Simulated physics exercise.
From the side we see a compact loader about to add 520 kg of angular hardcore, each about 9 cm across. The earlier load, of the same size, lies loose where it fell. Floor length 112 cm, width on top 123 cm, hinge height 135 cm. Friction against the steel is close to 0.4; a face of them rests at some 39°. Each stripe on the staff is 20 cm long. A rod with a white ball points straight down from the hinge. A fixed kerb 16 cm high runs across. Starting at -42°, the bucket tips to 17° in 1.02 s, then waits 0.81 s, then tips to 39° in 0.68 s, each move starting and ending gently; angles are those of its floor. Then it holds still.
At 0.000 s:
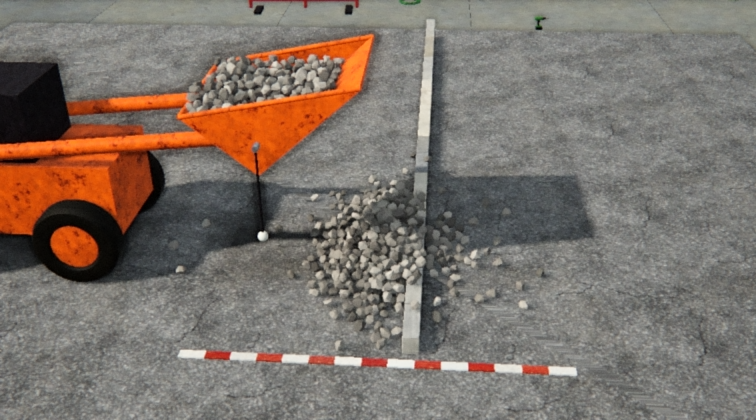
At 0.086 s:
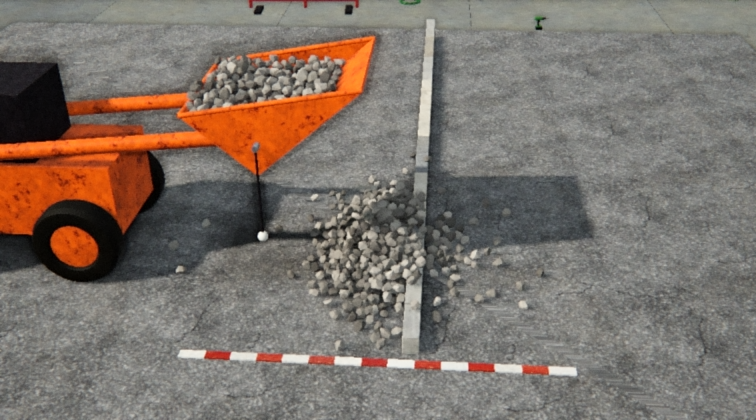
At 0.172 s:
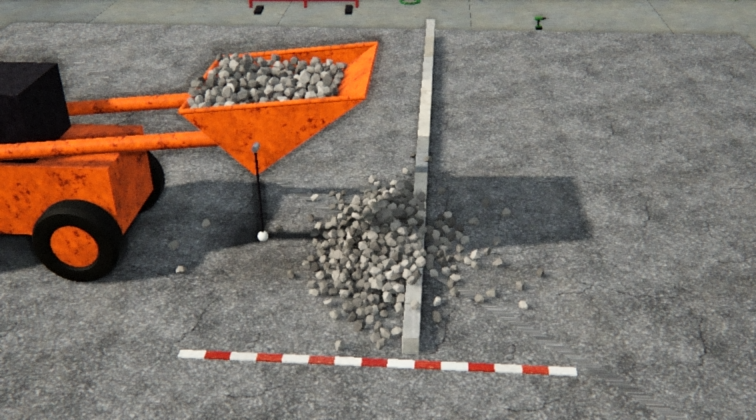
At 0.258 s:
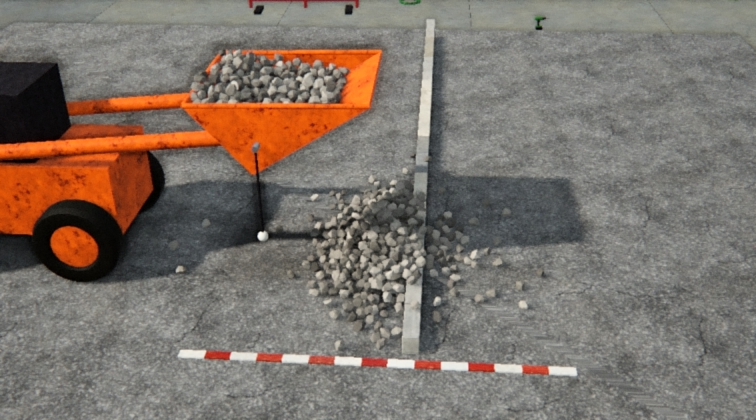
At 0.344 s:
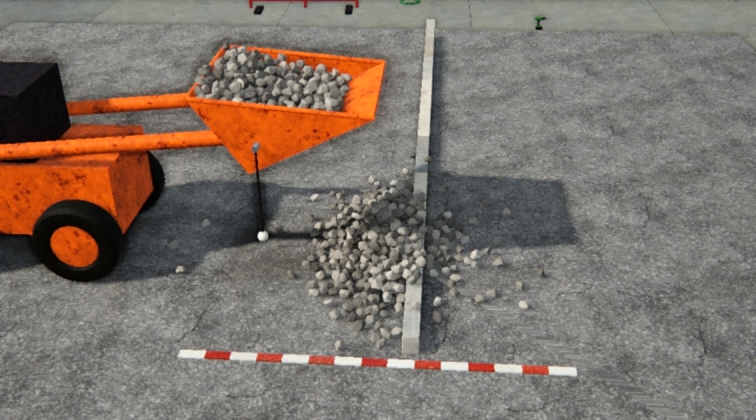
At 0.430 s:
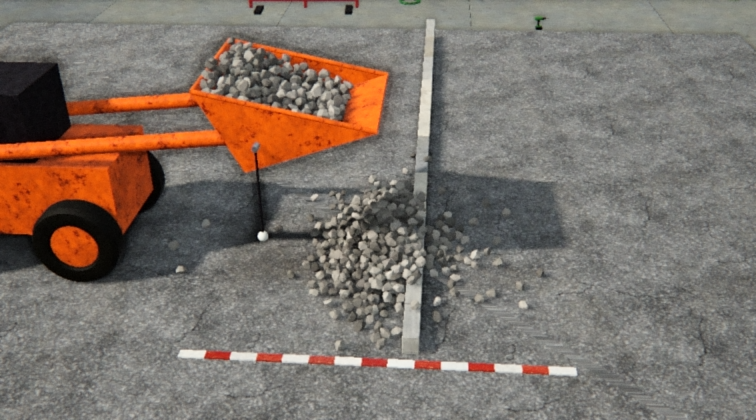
On grey ground, an orange loader's raised bucket of stones slowly tilts its front edge downward.
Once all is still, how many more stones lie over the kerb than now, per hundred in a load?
Close to 23 parts in a hundred.
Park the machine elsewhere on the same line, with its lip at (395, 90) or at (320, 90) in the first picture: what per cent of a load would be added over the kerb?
About 60 and 0 per cent.
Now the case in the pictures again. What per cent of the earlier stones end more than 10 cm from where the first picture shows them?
About 5 per cent.
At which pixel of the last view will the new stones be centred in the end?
Around (380, 231).
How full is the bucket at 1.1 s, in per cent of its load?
It holds some 100 per cent.
After 0.8 s the floor is at 7°; in per cent of one load, 100 in the bucket, 92 on this side of the kerb, 8 over the kerb; the foremost stones are at (507, 257).
After 1.1 s the floor is at 17°; in per cent of one load, 100 in the bucket, 92 on this side of the kerb, 8 over the kerb; the foremost stones are at (507, 257).
After 3.0 s the floor is at 39°; in per cent of one load, 16 in the bucket, 159 on this side of the kerb, 26 over the kerb; the foremost stones are at (518, 263).
After 5.8 s the floor is at 39°; in per cent of one load, 0 in the bucket, 169 on this side of the kerb, 31 over the kerb; the foremost stones are at (518, 263). Net gain over the kerb, 23.
